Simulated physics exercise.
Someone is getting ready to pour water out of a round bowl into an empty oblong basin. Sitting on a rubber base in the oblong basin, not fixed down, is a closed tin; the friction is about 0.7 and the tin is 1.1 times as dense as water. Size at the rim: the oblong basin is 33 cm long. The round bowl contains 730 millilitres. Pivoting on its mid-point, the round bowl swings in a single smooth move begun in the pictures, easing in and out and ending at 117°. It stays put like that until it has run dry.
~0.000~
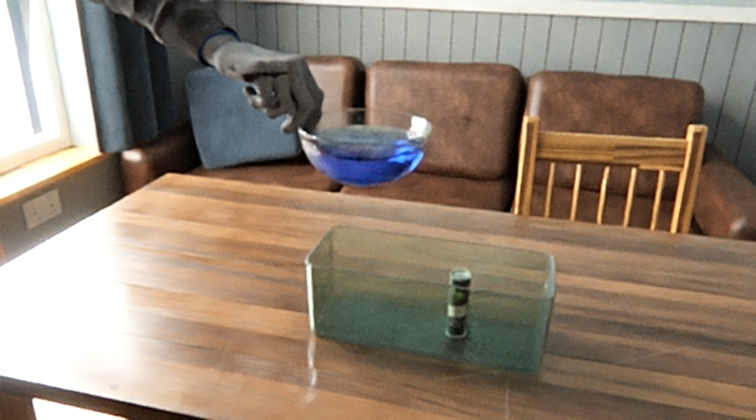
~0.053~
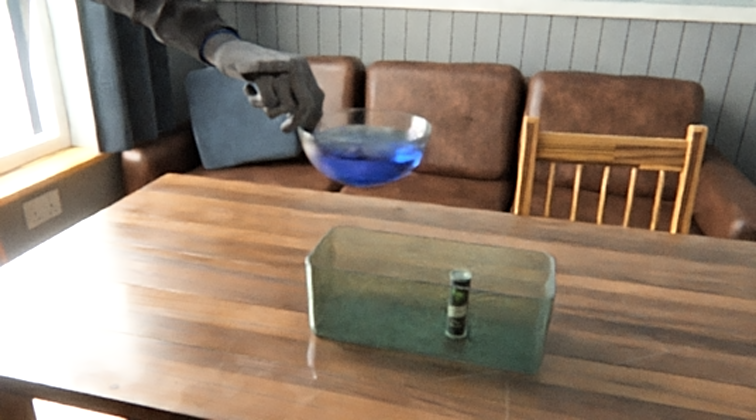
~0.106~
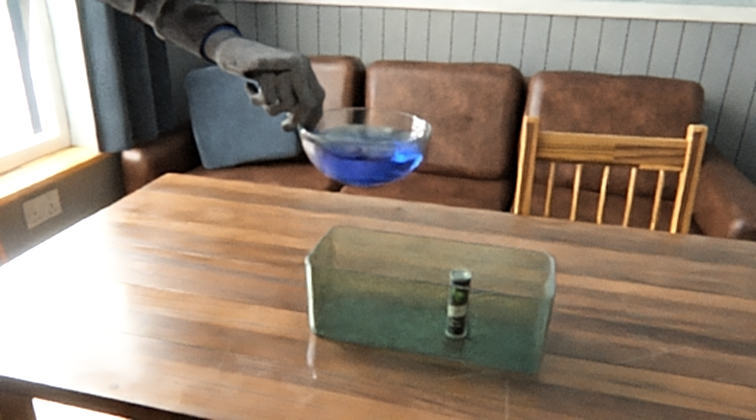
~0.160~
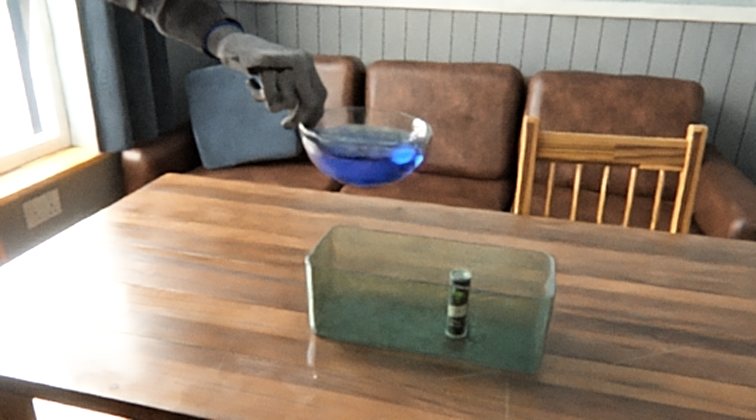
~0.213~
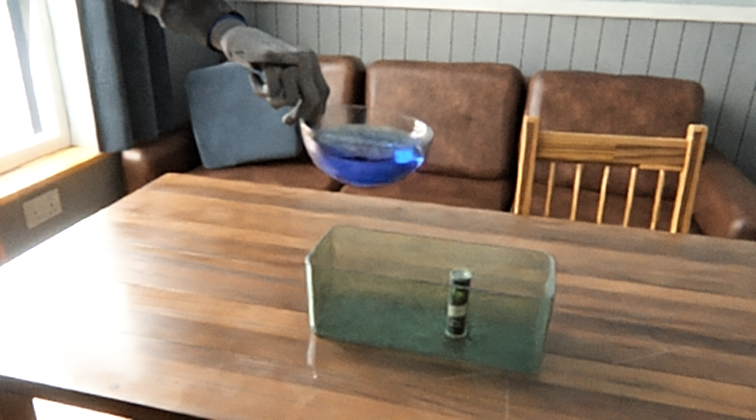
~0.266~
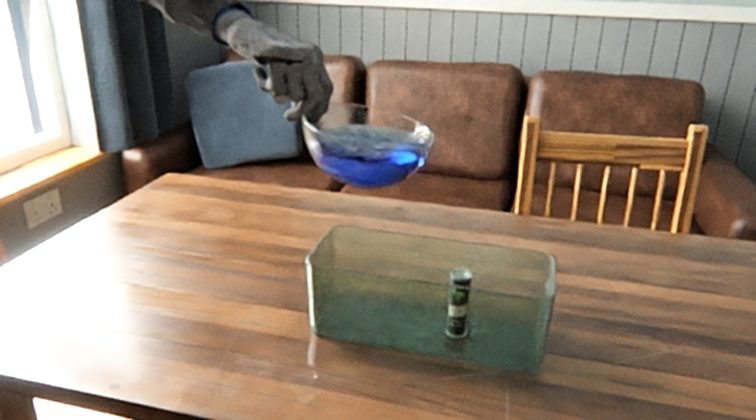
We see a gloved hand holding a round glass bowl of blue liquid above a clear oblong basin with a small closed tin inside, on a wooden table; the bowl stays nearly level, then tilts slightly to the right.
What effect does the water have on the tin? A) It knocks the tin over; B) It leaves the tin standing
Option B: It leaves the tin standing.
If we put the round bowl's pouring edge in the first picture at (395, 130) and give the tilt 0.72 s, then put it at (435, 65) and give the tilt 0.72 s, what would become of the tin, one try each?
In the first try it comes down; in the second it remains standing.
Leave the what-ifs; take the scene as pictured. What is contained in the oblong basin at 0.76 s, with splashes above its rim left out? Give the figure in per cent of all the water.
22 %, give or take.
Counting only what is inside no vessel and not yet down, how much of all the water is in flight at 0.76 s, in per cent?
Near 36 per cent of it all.
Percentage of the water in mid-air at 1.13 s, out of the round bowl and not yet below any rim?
Roughly 2 %.
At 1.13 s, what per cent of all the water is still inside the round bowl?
Close to 0 in a hundred.
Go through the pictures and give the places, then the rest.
In the first frame, it leans 0°; its right rim is at (429, 132); the water meets the walls at (310, 134) and (424, 145); the oblong basin's rim runs from (319, 245) to (554, 277); the tin's top is at (461, 277).
In the second frame, it leans 0°; its right rim is at (430, 133); the water meets the walls at (310, 134) and (424, 146).
In the third frame, it leans 2°; its right rim is at (430, 134); the water meets the walls at (311, 134) and (425, 146).
In the fourth frame, it leans 4°; its right rim is at (431, 136); the water meets the walls at (312, 133) and (425, 147).
In the fifth frame, it leans 6°; its right rim is at (431, 140); the water meets the walls at (313, 133) and (426, 147).
In the sixth frame, it leans 10°; its right rim is at (432, 144); the water meets the walls at (315, 133) and (428, 148).
Then, 0.76 s in, the tilt is 65° and 41 per cent is still to pour; the tin stands where it began.
Then, 1.13 s in, the tilt is 105° and 0 per cent is still to pour; the tin stands where it began.
Then, 1.51 s in, the tilt is 117° and 0 per cent is still to pour; the tin stands where it began.
Then, 1.92 s in, the tilt is 117° and 0 per cent is still to pour; the tin stands where it began.
Finally, the tin stands where it began.
